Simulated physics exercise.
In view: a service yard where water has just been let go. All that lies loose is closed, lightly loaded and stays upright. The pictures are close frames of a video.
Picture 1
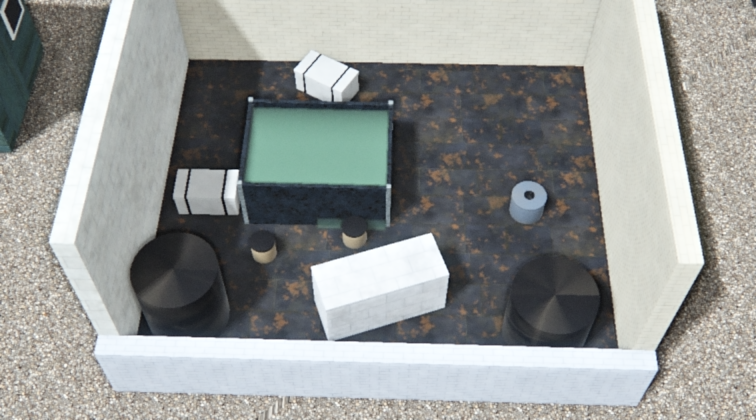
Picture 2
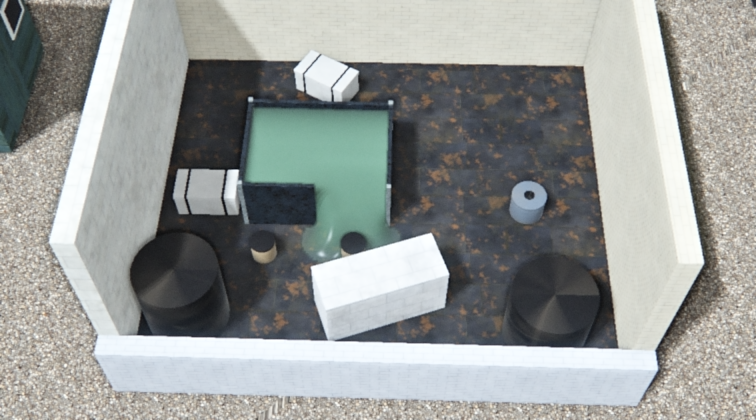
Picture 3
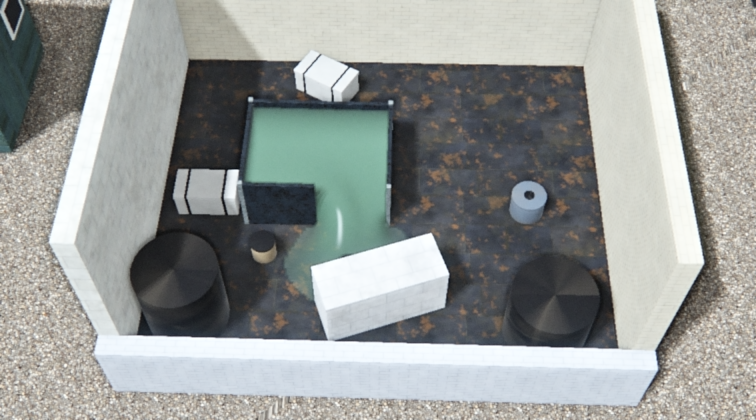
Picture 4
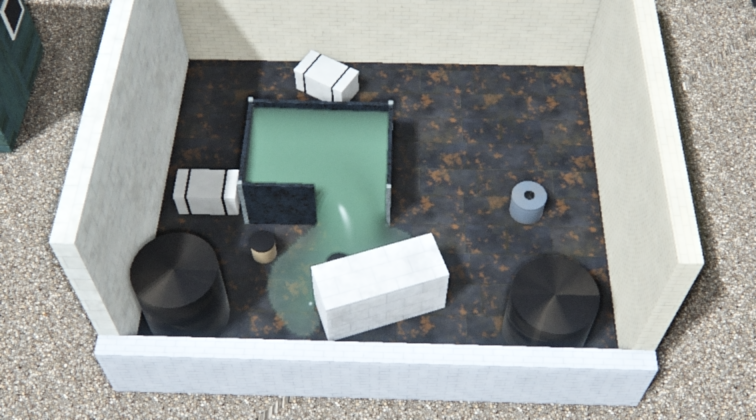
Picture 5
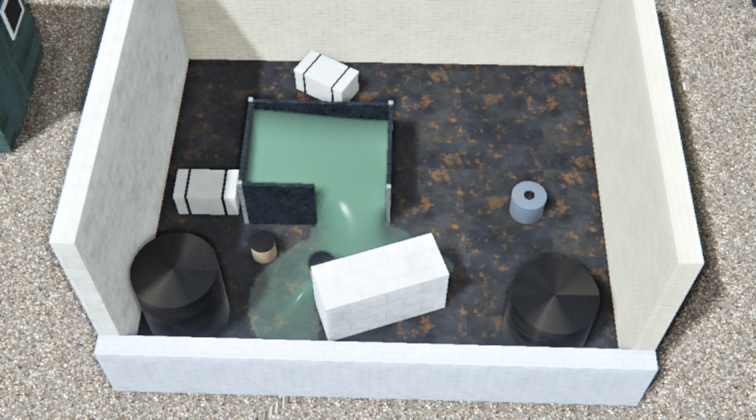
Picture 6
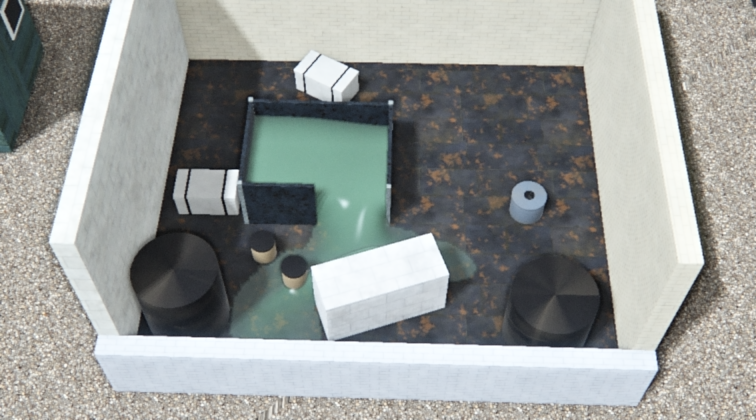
A walled yard with a dark, rust-flecked floor is seen from high above by a still camera, with gravel outside its pale walls. A green pool fills a dark-sided tank left of centre, among white boxes, small tan pails with dark tops, two black drums and a grey cylinder. Water pours through the tank's open front, spreading around the white block, and one pail drifts forward and left.
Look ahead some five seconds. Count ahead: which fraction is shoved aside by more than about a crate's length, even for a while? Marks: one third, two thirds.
It is at least two thirds.
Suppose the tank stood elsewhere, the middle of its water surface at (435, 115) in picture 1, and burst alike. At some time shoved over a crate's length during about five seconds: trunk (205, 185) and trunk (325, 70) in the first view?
In that order: Swept aside, short of that.
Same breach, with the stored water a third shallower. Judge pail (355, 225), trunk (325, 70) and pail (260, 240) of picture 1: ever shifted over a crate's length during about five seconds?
One after the other: Swept aside, short of that, pushed that far.
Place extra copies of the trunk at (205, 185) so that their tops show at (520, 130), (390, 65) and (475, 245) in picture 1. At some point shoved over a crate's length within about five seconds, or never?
One after the other: Yes, no, swept aside.
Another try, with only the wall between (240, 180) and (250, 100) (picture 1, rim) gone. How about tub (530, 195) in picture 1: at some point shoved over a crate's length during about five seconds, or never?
Answer: Under that.
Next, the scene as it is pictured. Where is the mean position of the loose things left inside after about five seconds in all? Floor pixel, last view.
Near (326, 99).
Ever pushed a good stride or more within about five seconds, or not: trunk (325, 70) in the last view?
For that one: Less than that.
A moment on, 1 of 5 are well off their spots; 0 afloat.
Next, 3 of 5 are well off their spots; 2 afloat.
Later, 4 of 5 are well off their spots; 1 afloat.
In the end, 4 of 5 are well off their spots, and 4 have been at some point; 2 afloat.
